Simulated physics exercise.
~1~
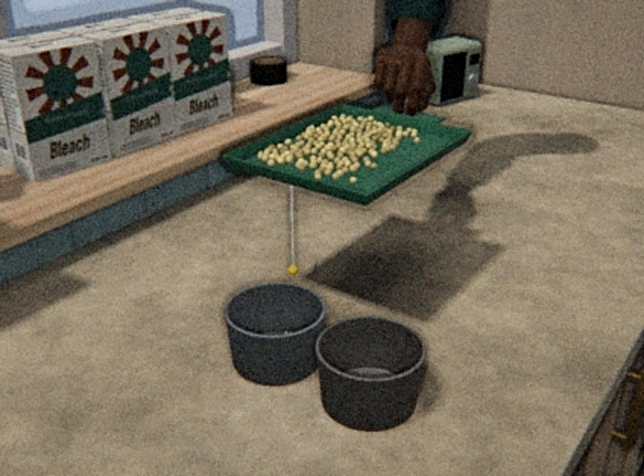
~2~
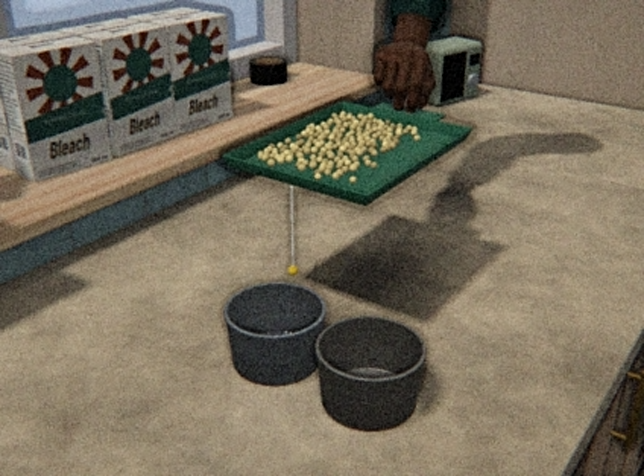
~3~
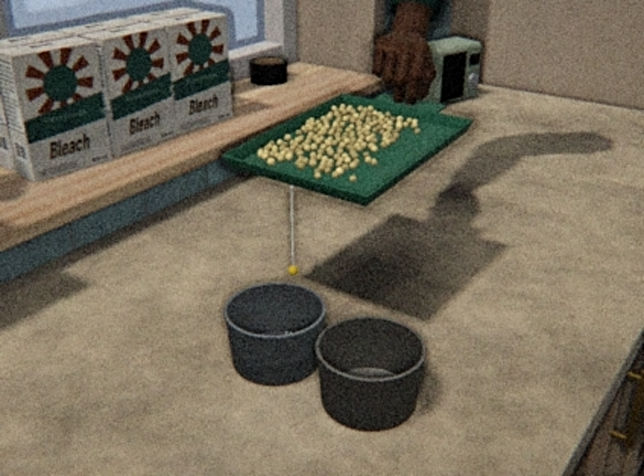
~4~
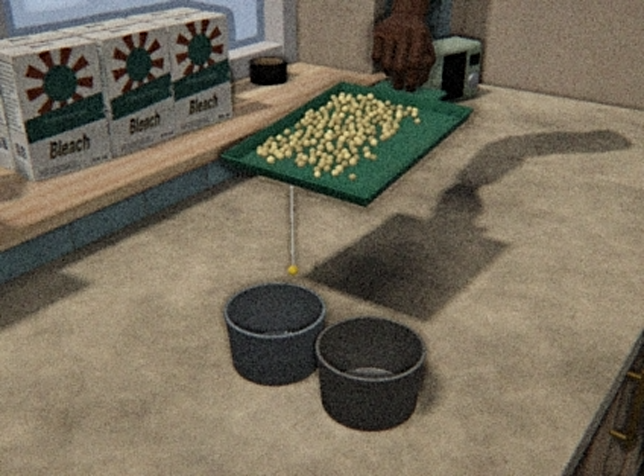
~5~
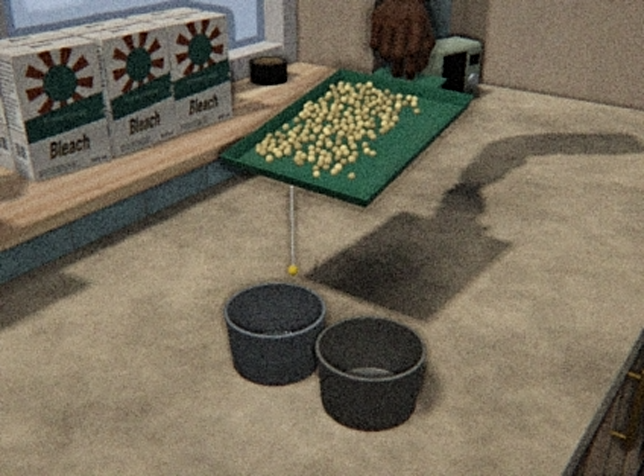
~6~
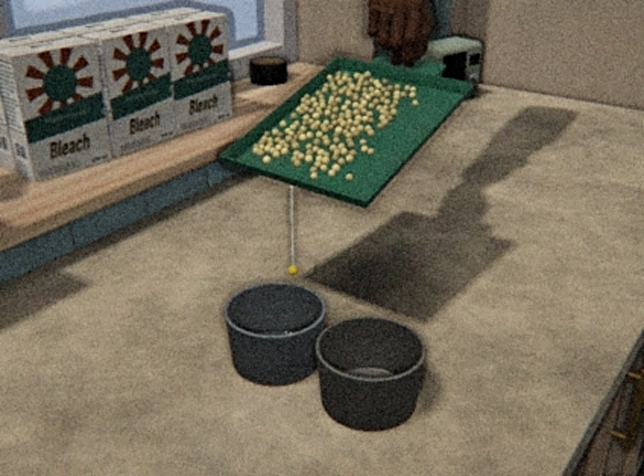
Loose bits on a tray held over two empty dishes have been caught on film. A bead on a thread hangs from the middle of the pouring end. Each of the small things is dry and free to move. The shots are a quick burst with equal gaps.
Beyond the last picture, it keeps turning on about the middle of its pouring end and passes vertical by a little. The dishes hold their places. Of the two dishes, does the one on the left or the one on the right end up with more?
The one on the left.
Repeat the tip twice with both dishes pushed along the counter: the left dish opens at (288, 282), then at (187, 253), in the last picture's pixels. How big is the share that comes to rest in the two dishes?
You'd see around 50 per cent and then around 40 per cent.
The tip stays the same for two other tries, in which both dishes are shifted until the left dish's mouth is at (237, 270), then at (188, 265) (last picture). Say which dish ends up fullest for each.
For the first place, the dish on the right side; for the second, the dish on the right side.
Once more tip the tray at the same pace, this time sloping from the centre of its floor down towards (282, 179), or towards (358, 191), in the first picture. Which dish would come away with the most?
The first slope favours the dish to the left, the second the dish to the right.
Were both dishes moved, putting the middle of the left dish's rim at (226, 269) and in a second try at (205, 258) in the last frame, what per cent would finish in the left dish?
20, then 0 %.
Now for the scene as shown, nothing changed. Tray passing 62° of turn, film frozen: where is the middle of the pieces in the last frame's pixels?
The load's middle is around (294, 177).
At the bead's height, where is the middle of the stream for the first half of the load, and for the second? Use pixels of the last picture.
The opening part goes through (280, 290); what follows goes through (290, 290).
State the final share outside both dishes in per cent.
Roughly 30 in a hundred.
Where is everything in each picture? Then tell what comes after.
Corners of the pouring end (229, 155) and (366, 192), level; middle of the load (346, 142), soya beans; left dish (244, 352); right dish (341, 396); bead on its thread (293, 270), in the first frame.
Corners of the pouring end (229, 155) and (366, 192), level; middle of the load (346, 141), in the second frame.
Corners of the pouring end (229, 154) and (366, 193), tipped barely, lowest at the right corner; middle of the load (346, 136), in the third frame.
Corners of the pouring end (228, 154) and (365, 194), tipped a little, lowest at the right corner; middle of the load (345, 128), in the fourth frame.
Corners of the pouring end (228, 154) and (365, 195), tipped a little, lowest at the right corner; middle of the load (344, 122), in the fifth frame.
Corners of the pouring end (227, 154) and (364, 196), tipped clearly, lowest at the right corner; middle of the load (342, 116), roughly a third on the move; left dish (244, 352); right dish (341, 396), in the sixth frame.
Just after the last frame, tray tipped steeply; the larger part on the tray; just a few in the right dish; about a tenth in the left dish; just a few outside both; about a tenth in the air.
A moment on, tray tipped past a quarter turn; about a tenth in the right dish; roughly half in the left dish; roughly a quarter outside both; about a tenth in the air.
Further on, tray tipped past a quarter turn; roughly a quarter in the right dish; roughly half in the left dish; roughly a quarter outside both.
When it is over, tray tipped past a quarter turn; roughly a quarter in the right dish; roughly half in the left dish; roughly a quarter outside both.
